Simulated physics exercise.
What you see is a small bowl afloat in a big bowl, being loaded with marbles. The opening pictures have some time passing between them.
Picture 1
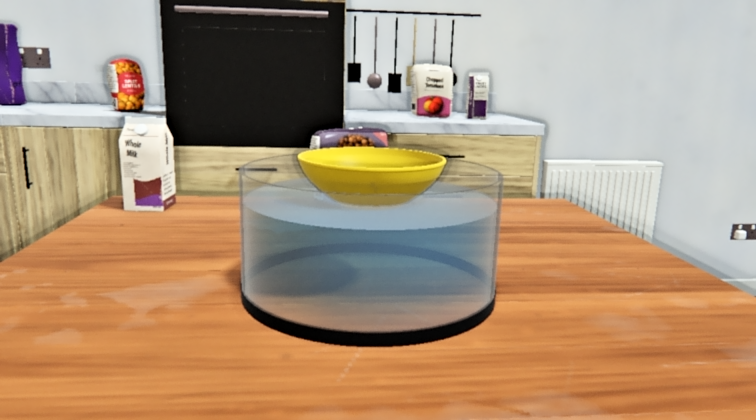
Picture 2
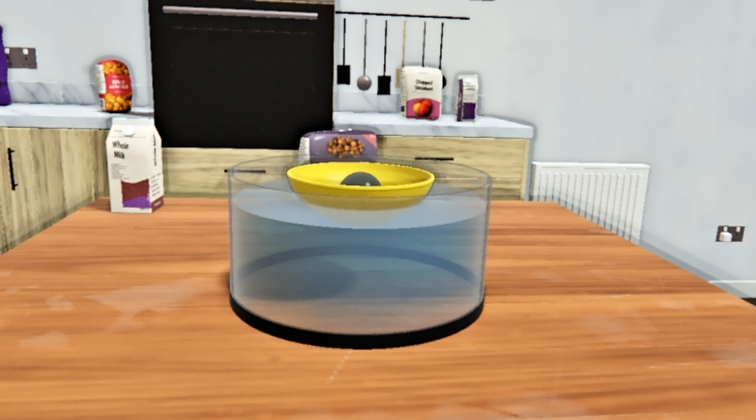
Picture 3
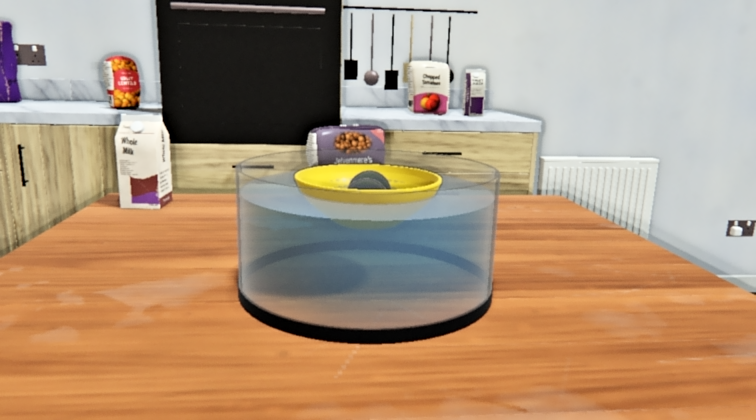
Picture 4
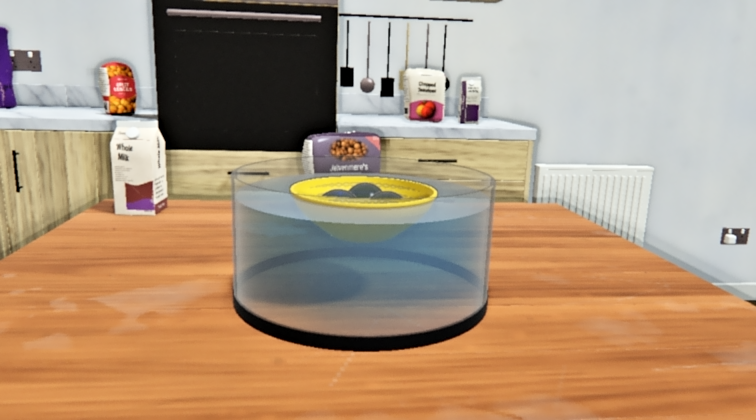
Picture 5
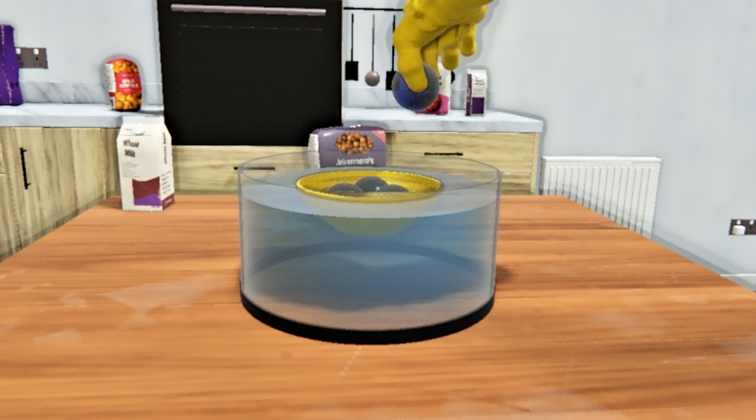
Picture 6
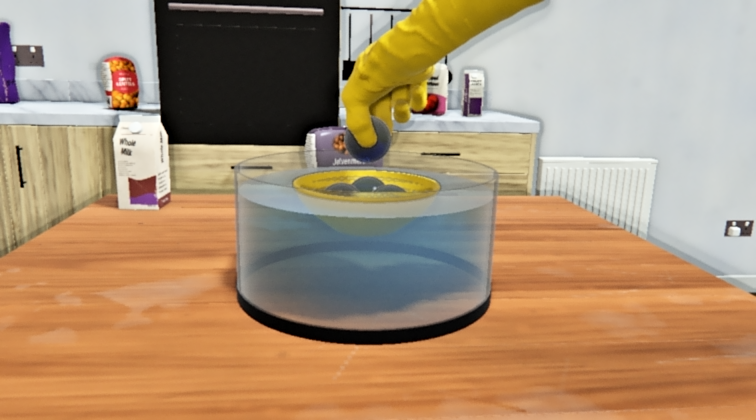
A yellow bowl floats in a large clear tub of water on a wooden table, seen from the front in a kitchen with a dark oven, hanging utensils and a white radiator behind. A milk carton stands at left and packets line the counter. Dark marbles gather in the bowl, which sits progressively lower, then a yellow-gloved hand lowers another towards it as the view shifts slightly.
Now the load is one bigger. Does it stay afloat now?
No: Submerged.
A moment on, the glass marble is in and the small bowl dips.
Further on, water pours in over its edge.
When it is over, the small bowl lies on the bottom with its load.
